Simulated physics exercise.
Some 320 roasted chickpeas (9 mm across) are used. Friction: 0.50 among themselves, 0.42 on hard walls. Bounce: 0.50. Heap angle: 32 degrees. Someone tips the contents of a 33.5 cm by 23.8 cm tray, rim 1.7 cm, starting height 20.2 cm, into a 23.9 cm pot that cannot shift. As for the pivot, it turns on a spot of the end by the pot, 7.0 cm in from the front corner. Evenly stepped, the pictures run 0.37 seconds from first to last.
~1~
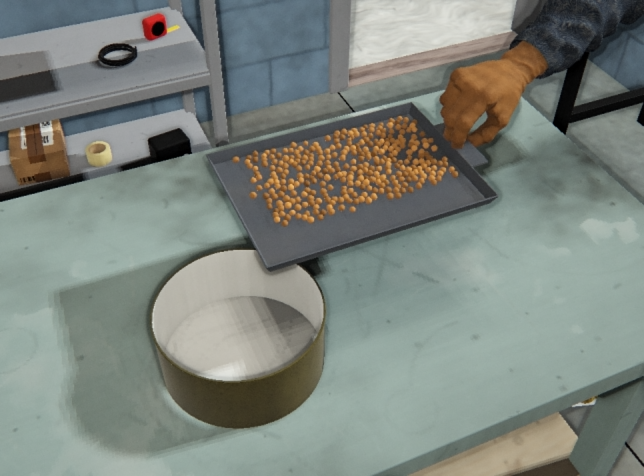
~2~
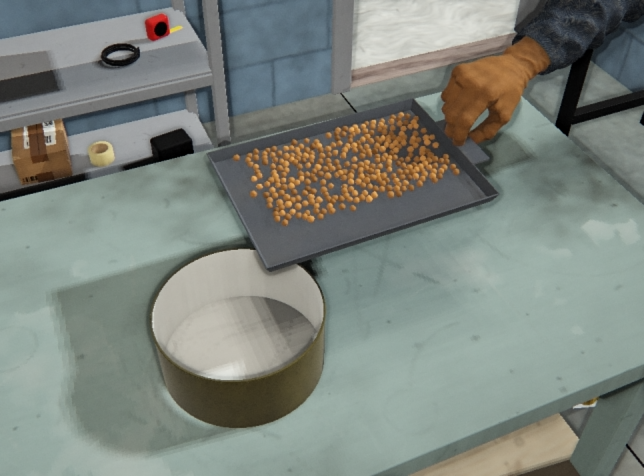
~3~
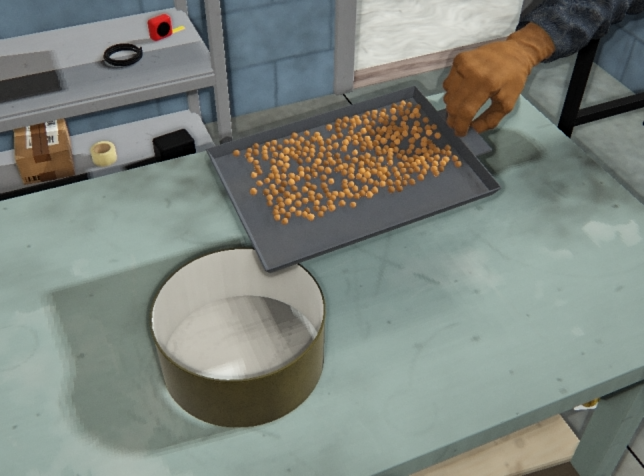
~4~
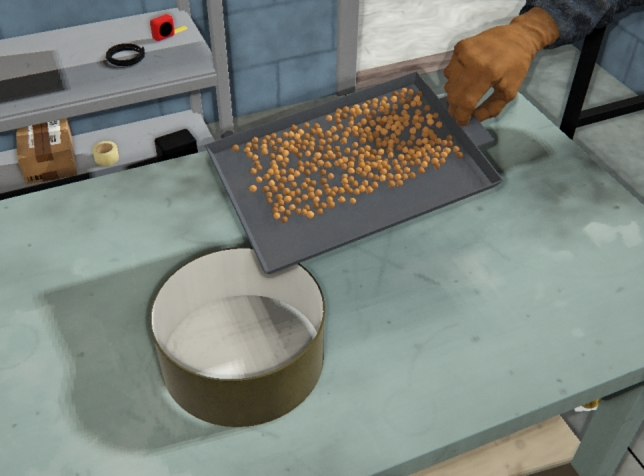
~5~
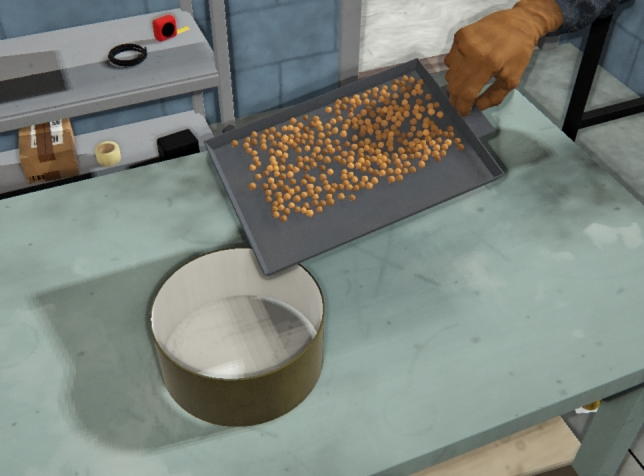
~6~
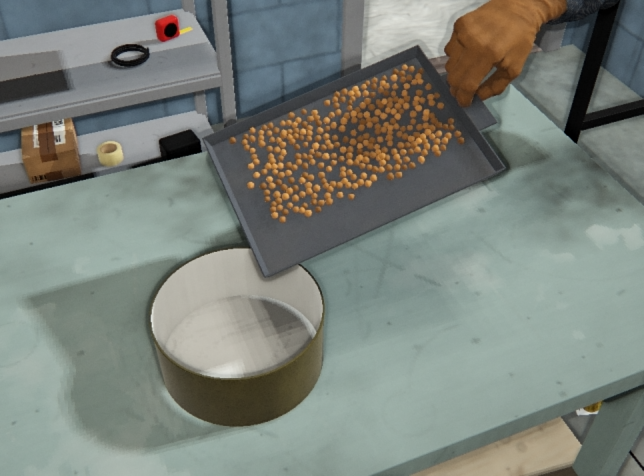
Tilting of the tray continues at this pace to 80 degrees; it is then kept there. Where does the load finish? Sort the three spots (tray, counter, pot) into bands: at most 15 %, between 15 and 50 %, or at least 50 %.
Tray: Up to 15 %; counter: Up to 15 %; pot: 50 % or more.
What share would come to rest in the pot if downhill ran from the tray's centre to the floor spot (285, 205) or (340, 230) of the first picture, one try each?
I'd put it at roughly 70 per cent for the first tilt and roughly 75 per cent for the second.
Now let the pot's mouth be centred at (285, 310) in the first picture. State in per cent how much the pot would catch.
Roughly 100 per cent.
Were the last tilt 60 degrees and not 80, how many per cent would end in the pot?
Around 55 per cent, then.
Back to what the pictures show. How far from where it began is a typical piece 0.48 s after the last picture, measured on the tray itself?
It has moved some 17 cm from its start.
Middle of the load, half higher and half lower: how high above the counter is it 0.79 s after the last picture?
About 18 cm.
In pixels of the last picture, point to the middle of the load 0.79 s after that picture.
By then the middle of the load sits around (269, 282).
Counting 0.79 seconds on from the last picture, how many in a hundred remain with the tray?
About 55 per cent.
Then, 0.48 s after the last picture, tilt 48 degrees; the tray holds 95 %, the pot 0 %.
Then, 0.79 s after the last picture, tilt 67 degrees; the tray holds 55 %, the pot 40 %.
Then, 1.21 s after the last picture, tilt 80 degrees; the tray holds 10 %, the pot 85 %.
In the end, tray 0 %, counter 0 %, pot 100 %.
